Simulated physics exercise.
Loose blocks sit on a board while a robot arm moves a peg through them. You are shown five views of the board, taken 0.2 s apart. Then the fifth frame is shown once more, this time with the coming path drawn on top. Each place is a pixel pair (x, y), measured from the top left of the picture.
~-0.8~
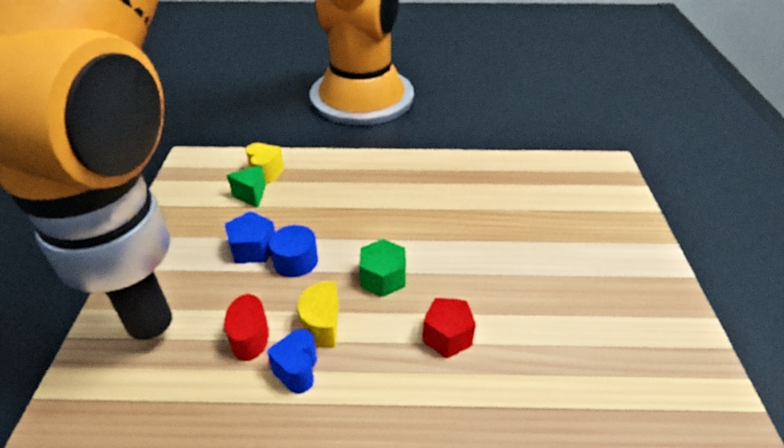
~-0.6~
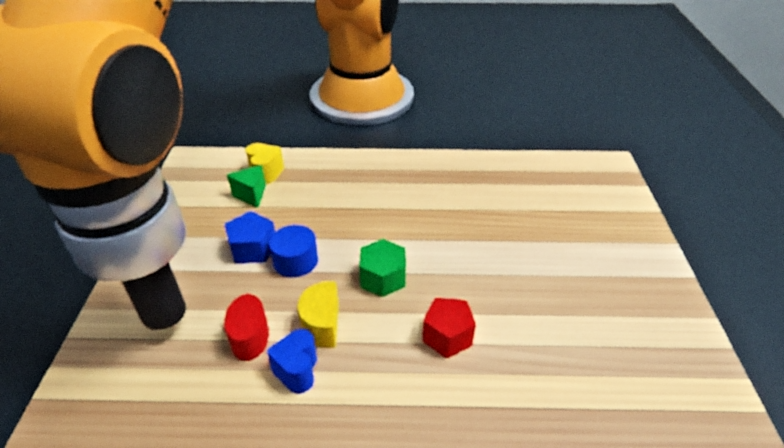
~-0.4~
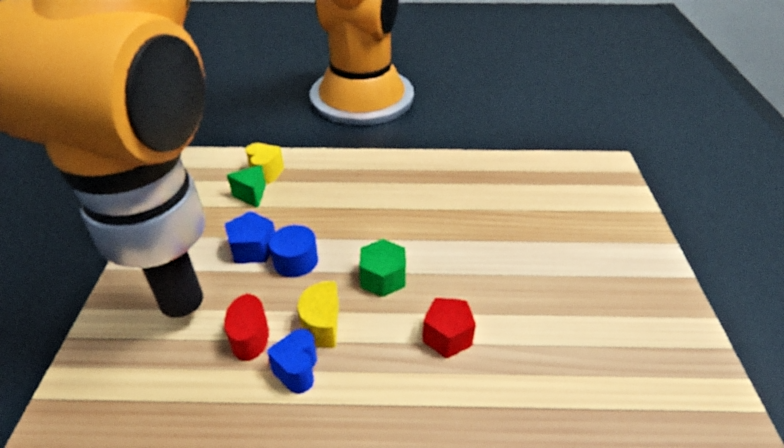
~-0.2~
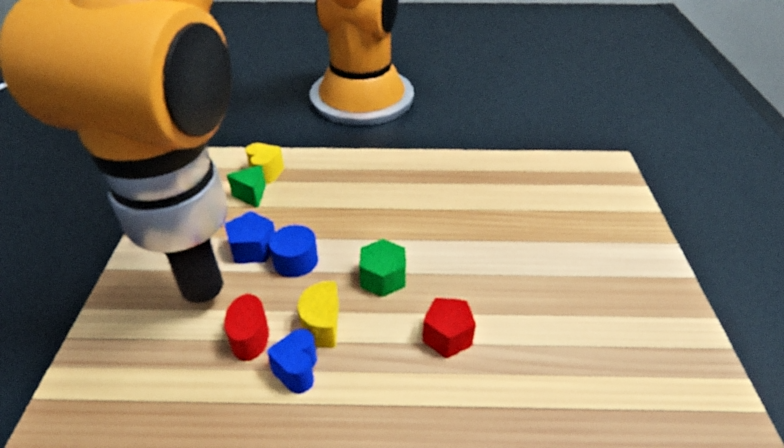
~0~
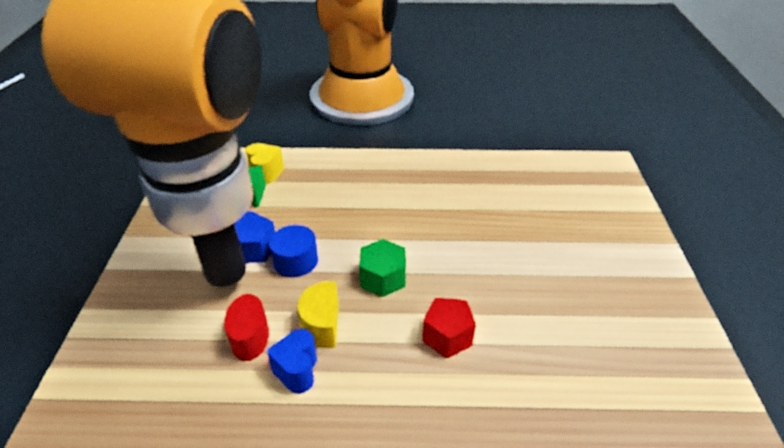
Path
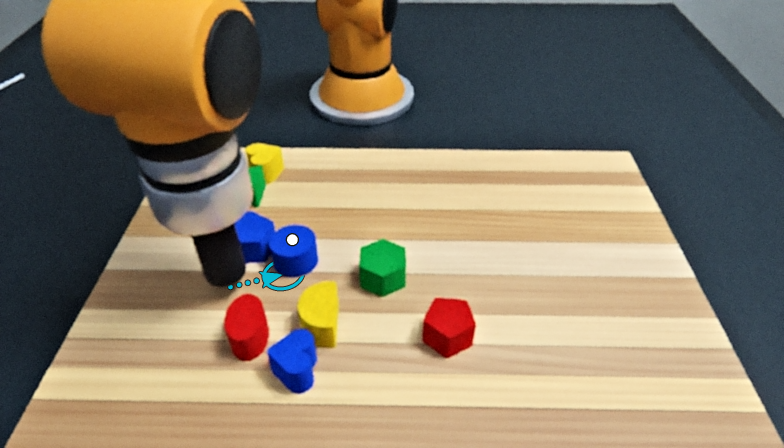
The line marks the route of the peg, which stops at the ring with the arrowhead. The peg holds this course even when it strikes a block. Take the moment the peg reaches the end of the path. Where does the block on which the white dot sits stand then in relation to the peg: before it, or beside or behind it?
In front, I predict.
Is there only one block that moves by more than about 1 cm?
Yes, that is what happens.
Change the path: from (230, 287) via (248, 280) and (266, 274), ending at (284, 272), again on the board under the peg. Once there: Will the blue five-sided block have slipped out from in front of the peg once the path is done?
Yes
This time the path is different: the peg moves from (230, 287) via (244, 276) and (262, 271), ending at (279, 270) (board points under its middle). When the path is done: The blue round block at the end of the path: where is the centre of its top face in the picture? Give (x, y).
Its top centre is at about (316, 235).
Path on the board, in a line from (230, 287) to (284, 274); the dot is on the blue round block.
The first path, step by step. Halfway along, peg (254, 266); nothing pushed yet.
At the end, peg (281, 259); blue five-sided block in place; blue round block (313, 231).
